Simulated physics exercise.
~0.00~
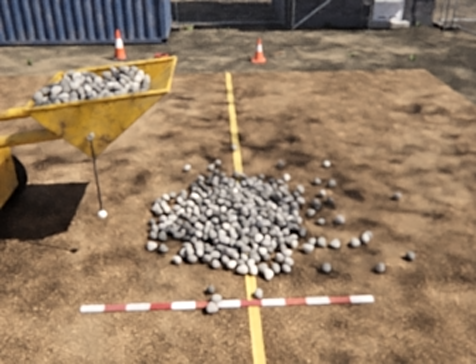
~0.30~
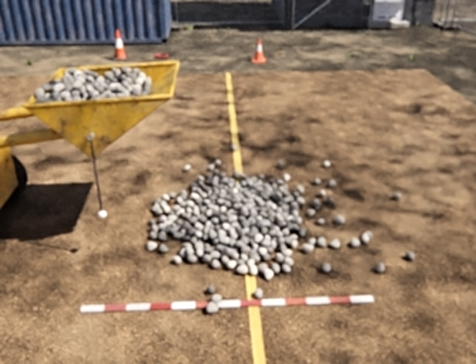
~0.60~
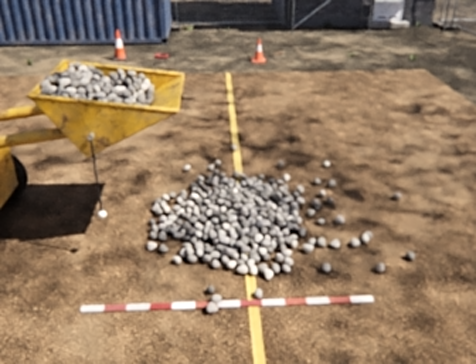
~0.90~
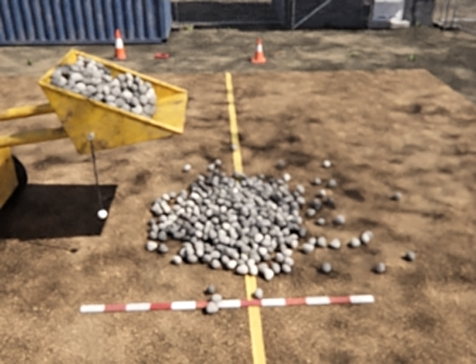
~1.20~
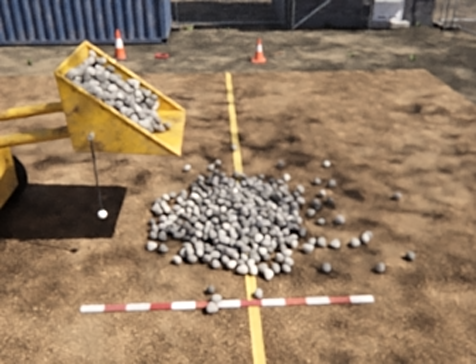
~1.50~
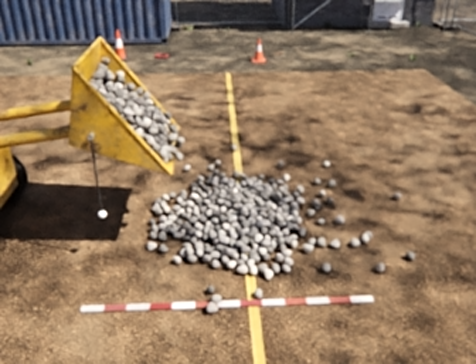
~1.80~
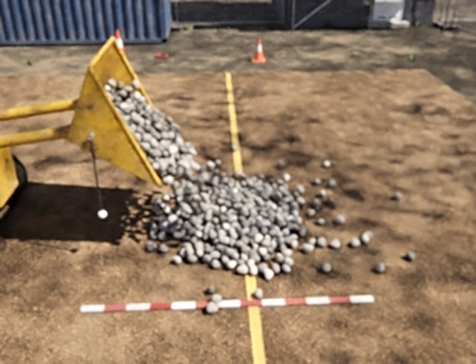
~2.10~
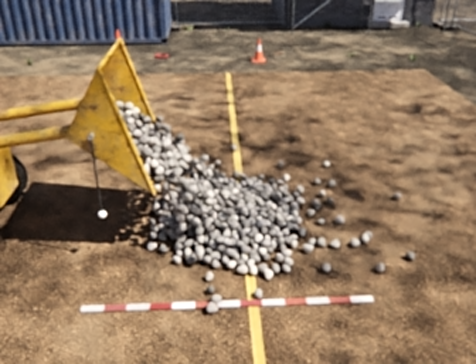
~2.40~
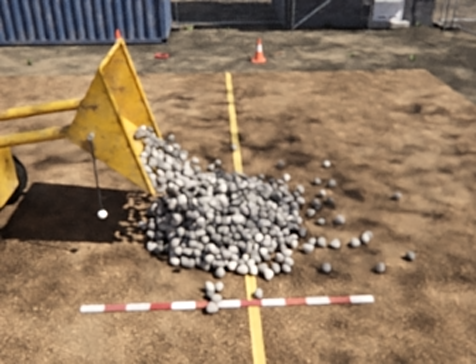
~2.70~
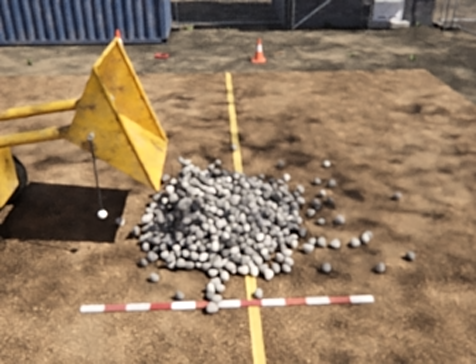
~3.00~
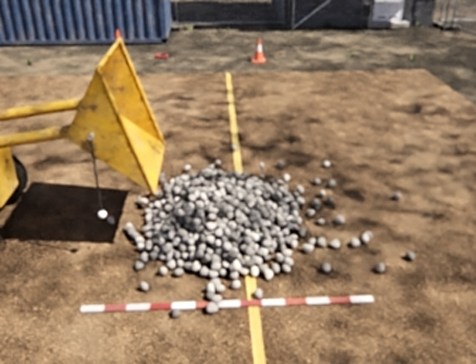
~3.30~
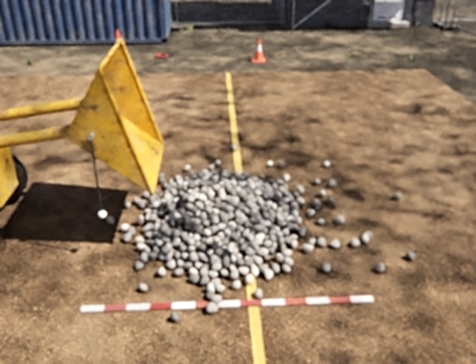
In the video, a yellow loader bucket full of grey stones tips forward and pours its load onto the left side of a stone pile lying across a yellow line, then jerks slightly and stays tilted and empty beside the widened heap, most of it left of the line.
